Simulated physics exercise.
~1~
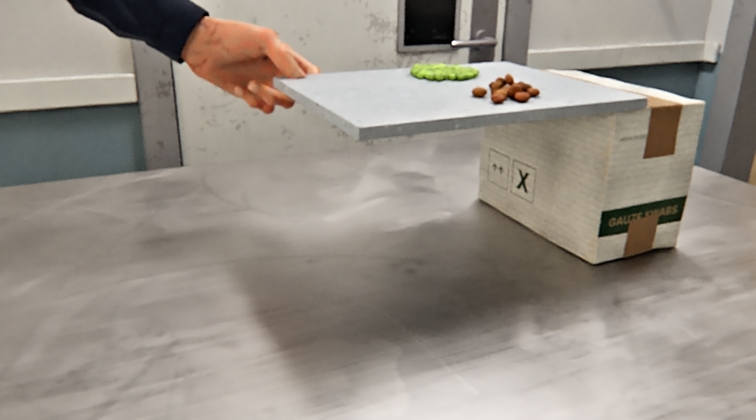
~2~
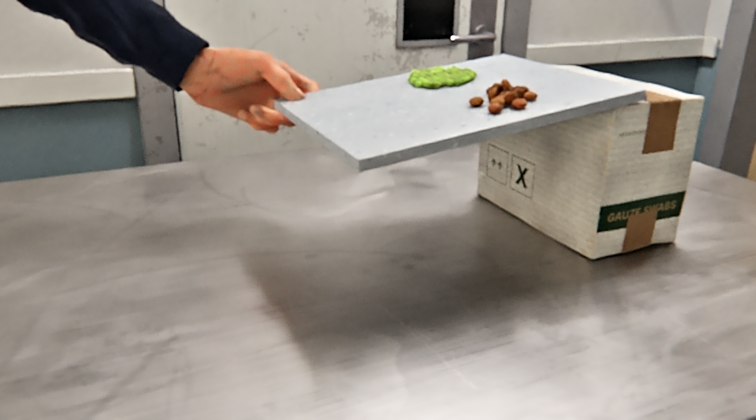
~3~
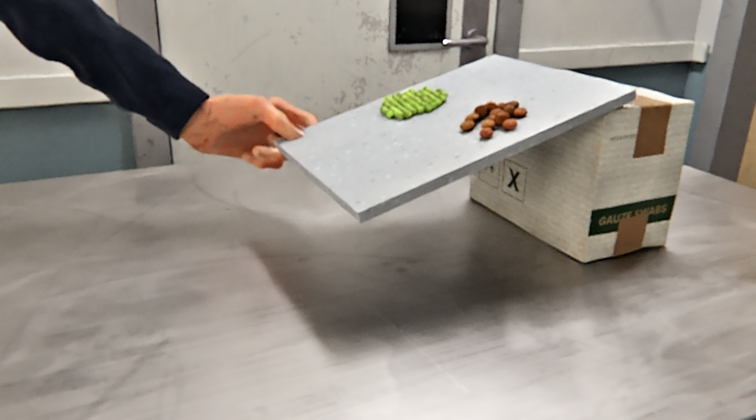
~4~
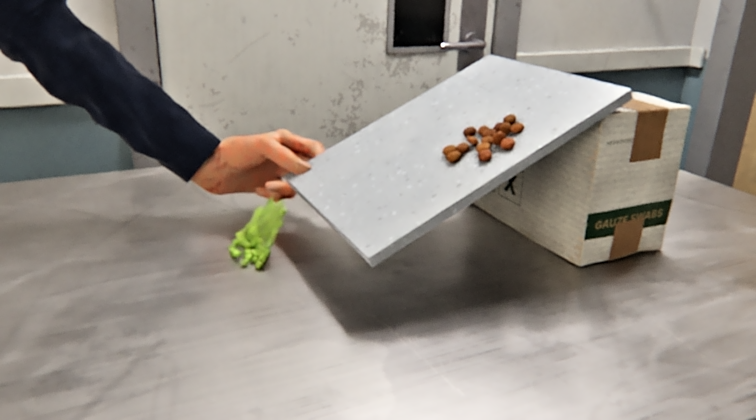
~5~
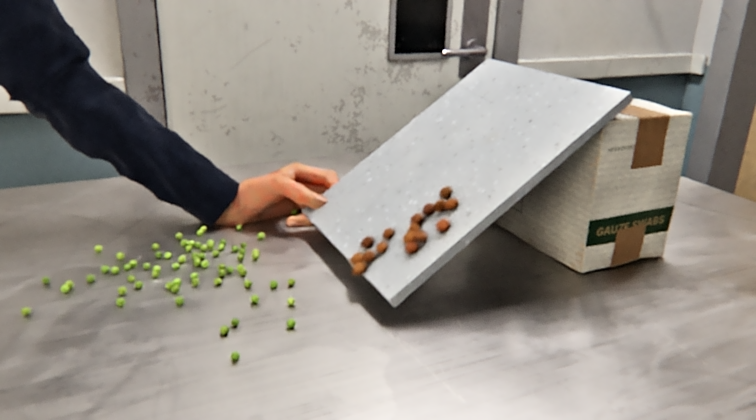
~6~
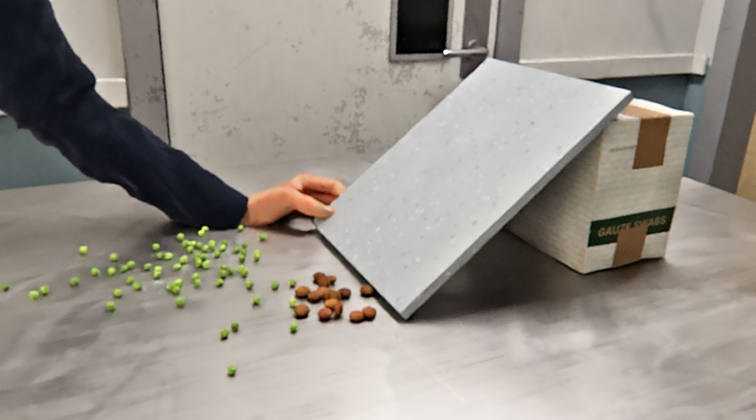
A hand in a dark sleeve, at left, holds up one end of a pale grey board whose other end rests on a white cardboard box at right, seen from slightly above a grey metal counter with a door behind. A heap of small green balls lies toward the back of the board, and a heap of brown pieces lies nearer. The hand lowers its end, and the slope steepens. The green heap slides off first and scatters across the counter at left. The brown pieces then slide down and settle by the board's foot, while the green ones lie spread farther out.
